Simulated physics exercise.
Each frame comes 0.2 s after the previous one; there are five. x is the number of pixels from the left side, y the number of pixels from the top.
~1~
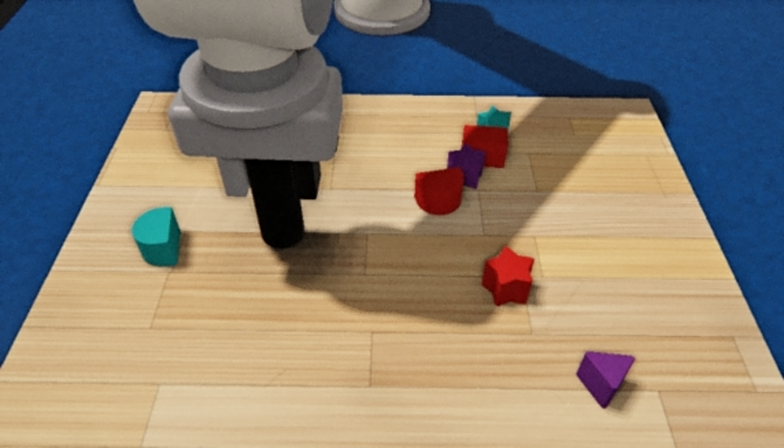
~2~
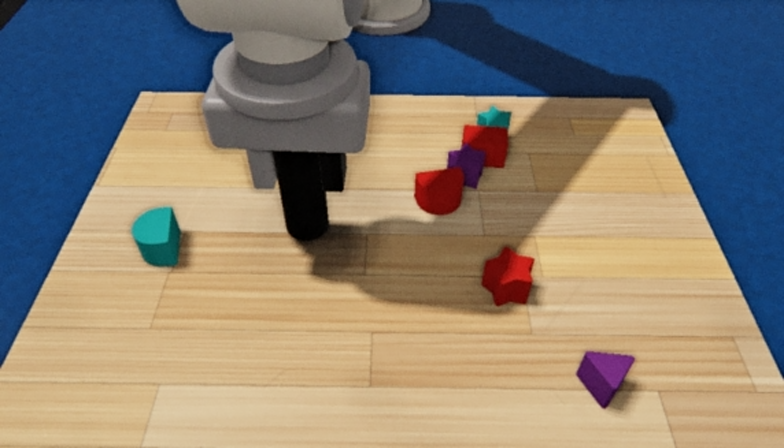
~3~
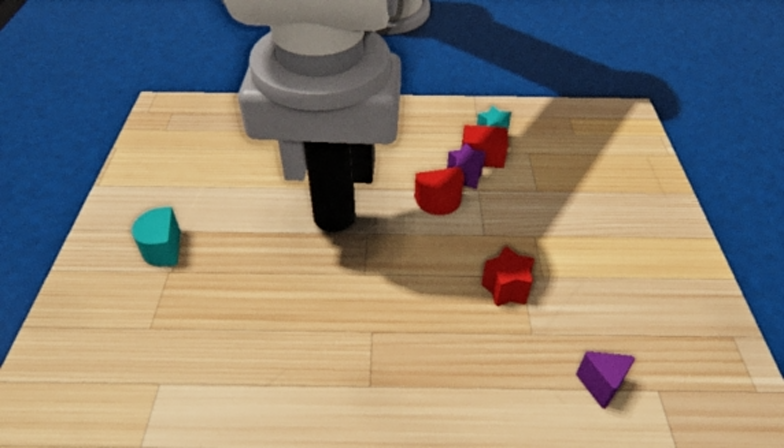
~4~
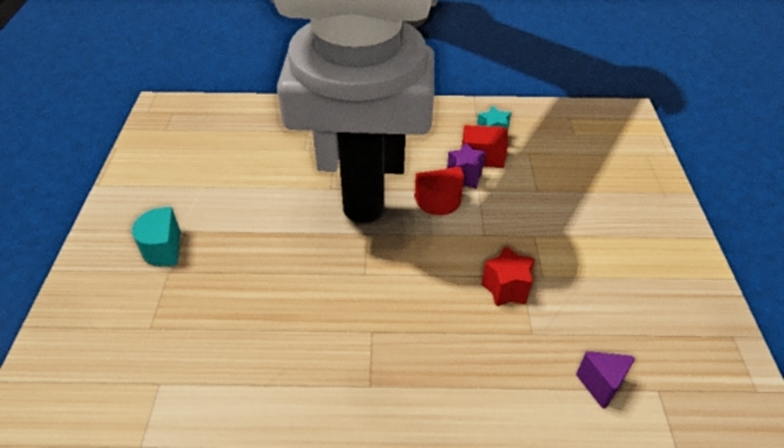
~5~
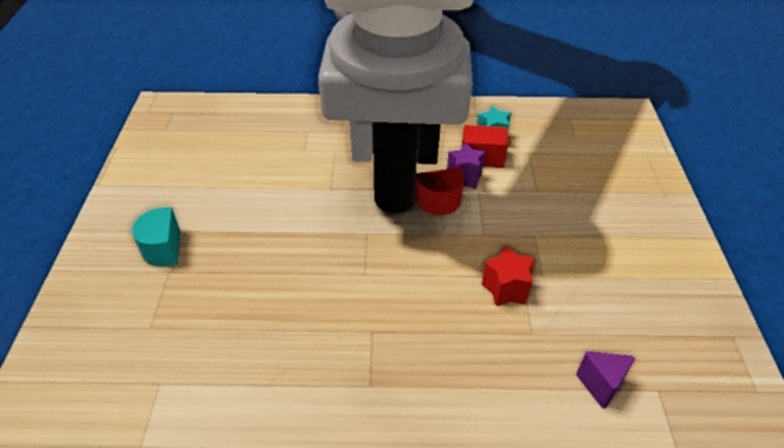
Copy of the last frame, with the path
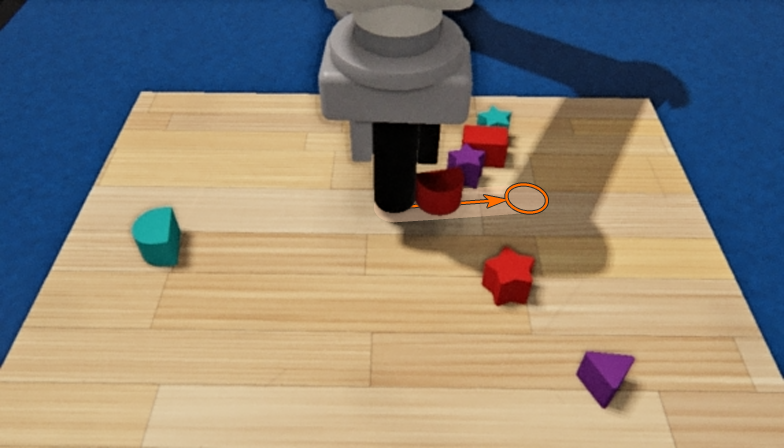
A robot arm moves its black peg rightward across the board to beside a red block.
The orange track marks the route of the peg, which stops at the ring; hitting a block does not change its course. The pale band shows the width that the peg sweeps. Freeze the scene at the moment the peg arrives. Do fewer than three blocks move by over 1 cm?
Yes, it checks out.
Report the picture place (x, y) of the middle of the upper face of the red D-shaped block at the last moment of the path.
Around (576, 176).
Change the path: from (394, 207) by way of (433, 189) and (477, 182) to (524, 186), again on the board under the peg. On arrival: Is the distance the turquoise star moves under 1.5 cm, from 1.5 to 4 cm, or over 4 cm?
It ends under 1.5 cm away.
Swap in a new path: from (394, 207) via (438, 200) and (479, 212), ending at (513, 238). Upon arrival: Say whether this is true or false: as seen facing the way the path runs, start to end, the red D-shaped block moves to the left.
That claim is true.
The drawn path runs from (394, 207) to (527, 198).
On the path given first. One third of the way, peg at (440, 196); red D-shaped block at (485, 177).
Two thirds of the way, peg at (485, 193); red D-shaped block at (531, 176).
At the end, peg at (529, 190); red D-shaped block at (576, 176), turned 25° clockwise; purple star not moved.
